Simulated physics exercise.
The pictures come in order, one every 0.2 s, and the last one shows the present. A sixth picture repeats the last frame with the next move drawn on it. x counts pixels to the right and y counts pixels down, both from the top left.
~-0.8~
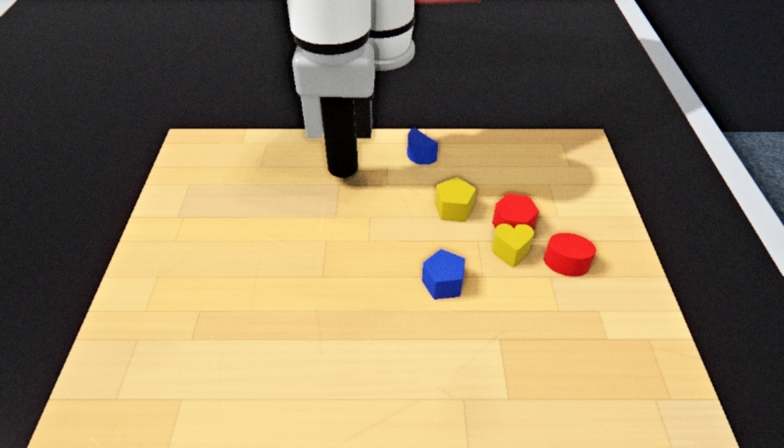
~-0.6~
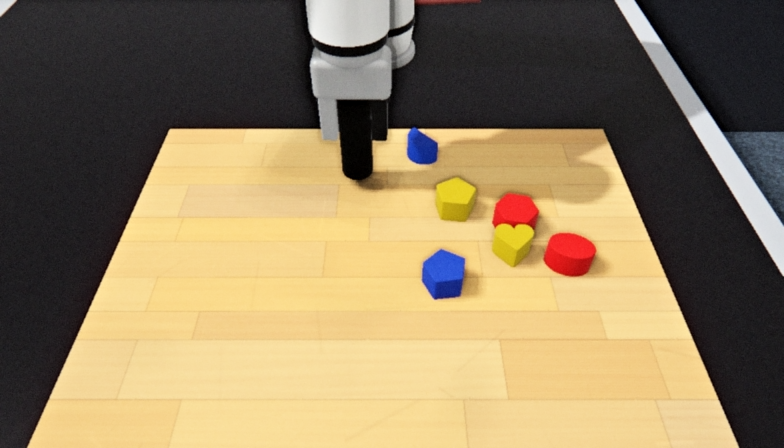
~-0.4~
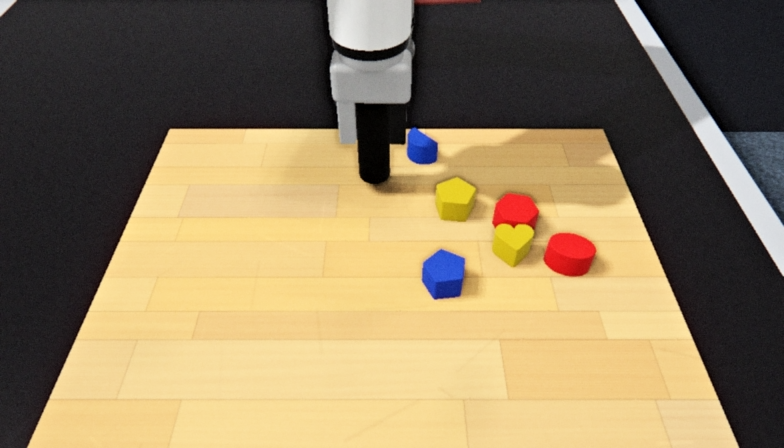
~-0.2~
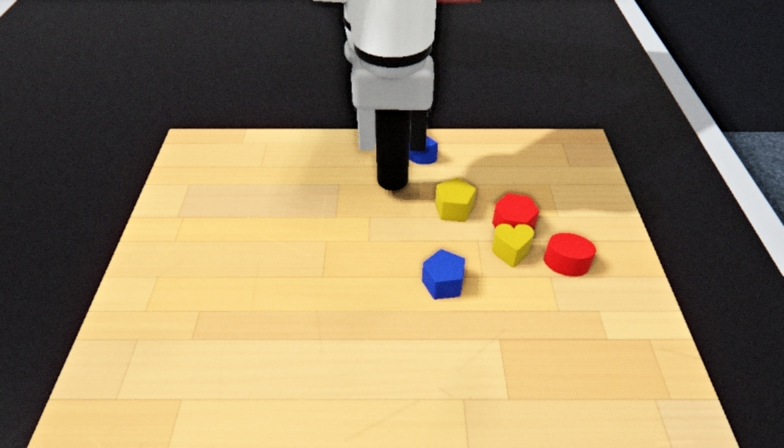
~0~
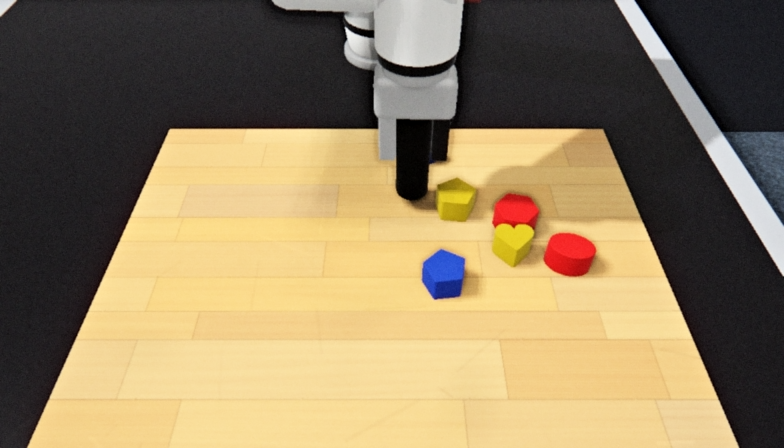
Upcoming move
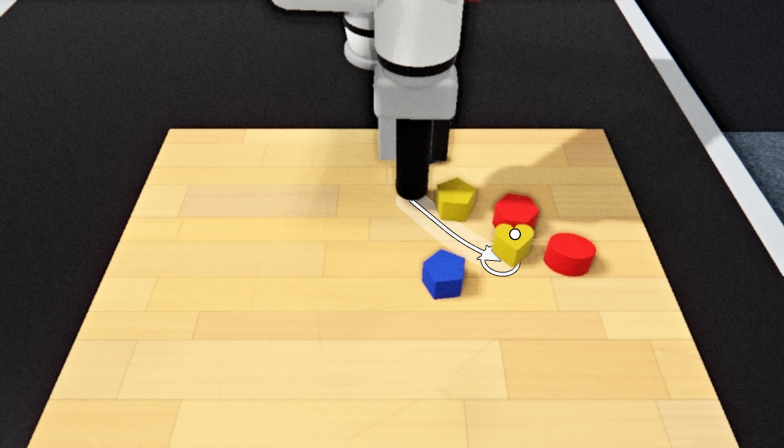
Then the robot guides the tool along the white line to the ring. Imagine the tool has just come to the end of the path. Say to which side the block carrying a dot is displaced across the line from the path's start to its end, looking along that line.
Measured against the direction from start to end, the block carrying a dot shifts toward the left-hand side.
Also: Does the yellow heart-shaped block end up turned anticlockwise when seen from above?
My answer is yes.
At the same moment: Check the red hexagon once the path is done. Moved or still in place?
That block is going to be left alone.
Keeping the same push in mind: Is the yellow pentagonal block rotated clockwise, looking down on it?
It seems not.
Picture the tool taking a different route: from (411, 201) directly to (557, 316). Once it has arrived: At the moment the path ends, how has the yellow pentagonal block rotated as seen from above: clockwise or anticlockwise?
The twist is anticlockwise.
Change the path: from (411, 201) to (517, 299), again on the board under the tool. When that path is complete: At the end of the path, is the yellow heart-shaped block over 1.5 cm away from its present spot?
The answer is no.
Drawn move, from (411, 201) through (450, 232) to (500, 261); the dot is on the yellow heart-shaped block.
The first path, step by step. One third of the way, tool (438, 212); yellow pentagonal block (468, 193), turned 20° anticlockwise.
Two thirds of the way, tool (467, 234); yellow pentagonal block (471, 193), turned 30° anticlockwise.
At the end, tool (502, 251); yellow pentagonal block (471, 193), turned 30° anticlockwise; yellow heart-shaped block (542, 238), turned 30° anticlockwise; red hexagon still; red elliptical block (579, 245).
